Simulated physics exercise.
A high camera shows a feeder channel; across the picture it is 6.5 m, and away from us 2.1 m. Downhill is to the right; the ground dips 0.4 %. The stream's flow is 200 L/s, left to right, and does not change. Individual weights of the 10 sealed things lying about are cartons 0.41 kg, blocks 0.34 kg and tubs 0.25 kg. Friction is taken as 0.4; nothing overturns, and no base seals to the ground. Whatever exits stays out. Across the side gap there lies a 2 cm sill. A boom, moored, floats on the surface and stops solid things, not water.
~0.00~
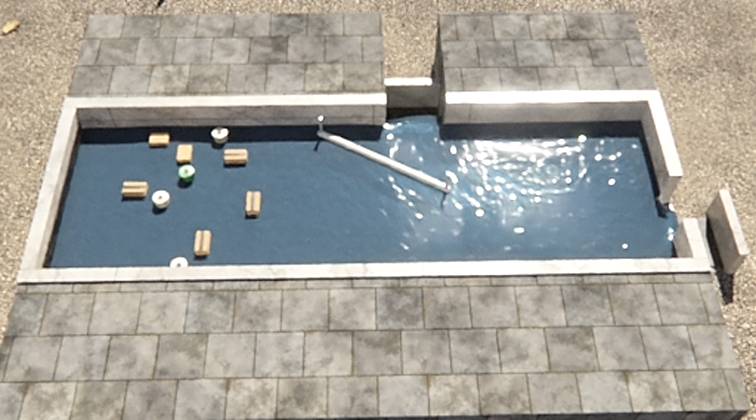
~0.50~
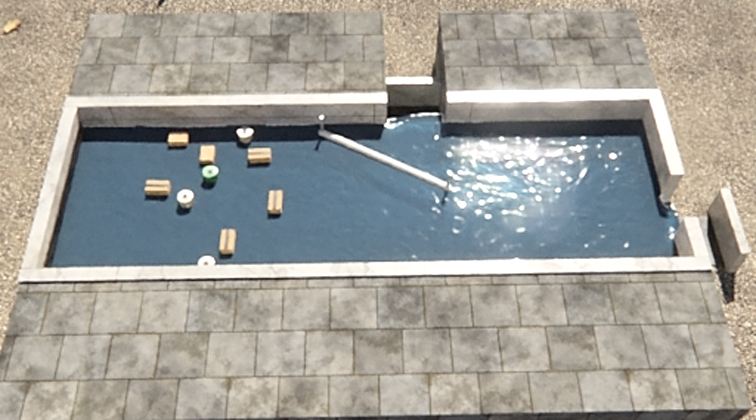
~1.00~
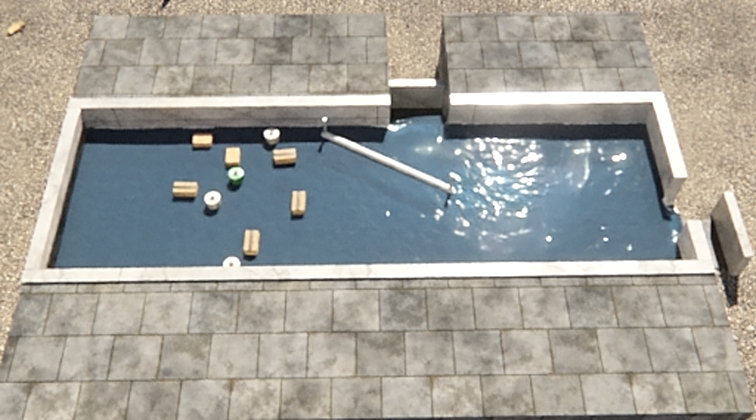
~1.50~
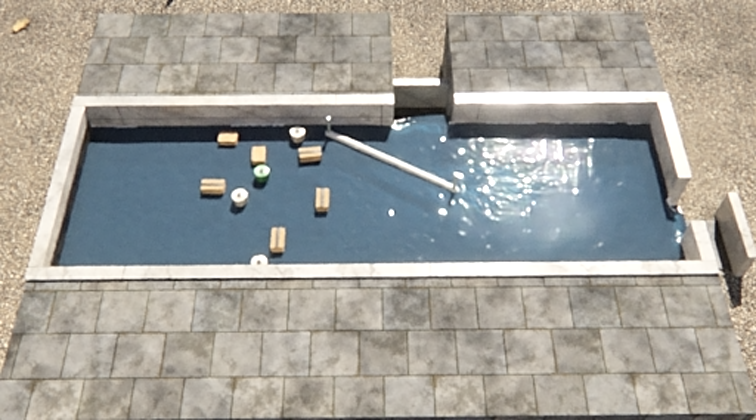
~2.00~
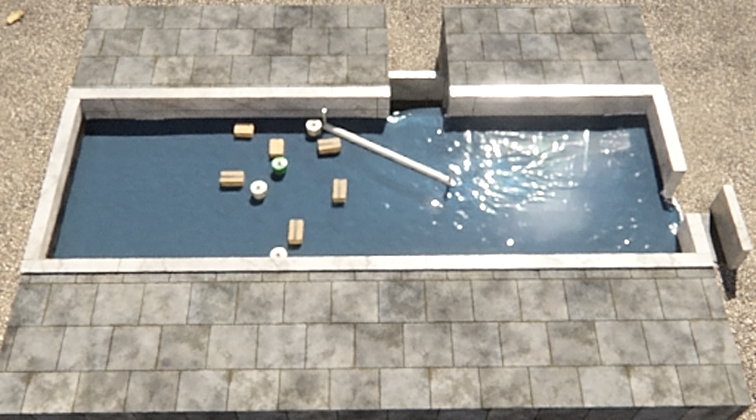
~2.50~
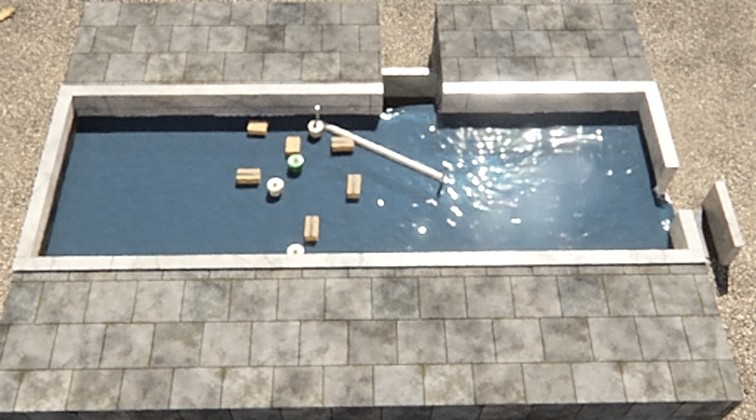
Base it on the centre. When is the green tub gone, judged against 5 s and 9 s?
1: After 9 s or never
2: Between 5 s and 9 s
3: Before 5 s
1, after 9 s or never.
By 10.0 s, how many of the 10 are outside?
By then 0.
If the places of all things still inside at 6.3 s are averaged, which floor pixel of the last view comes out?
It sits at about (403, 196).
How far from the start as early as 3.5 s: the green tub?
Roughly 150 cm by then.
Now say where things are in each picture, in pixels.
The first frame shows the green tub at (186, 171), afloat; about 3060 L in view; 0 of 10 have shifted.
The second frame shows the green tub at (210, 172) floats, 25 cm from its start; about 3080 L in view; 10 of 10 have shifted.
The third frame shows the green tub at (236, 173), afloat, 50 cm from its start; about 3090 L in view; 10 of 10 have shifted.
The fourth frame shows the green tub at (261, 171) floats, 74 cm from its start; 22 cm deep round most things; 10 of 10 have shifted.
The fifth frame shows the green tub at (279, 163) floats, 99 cm from its start; 22 cm deep round most things; 10 of 10 have shifted.
The sixth frame shows the green tub at (296, 161) floats, 124 cm from its start; about 3110 L in view; 10 of 10 have shifted.
After 3.5 s the green tub is near (340, 161), 1.7 m from its start, afloat; 0 of 10 are out; 10 afloat.
After 6.3 s the green tub is near (421, 173), 2.6 m from its start, afloat; 0 of 10 are out; 10 afloat.
After 10.0 s the green tub is near (462, 184), 3.1 m from its start, afloat; 0 of 10 are out; 10 afloat.
After 14.0 s the green tub is near (524, 179), 3.7 m from its start, afloat; 1 of 10 are out; 9 afloat.
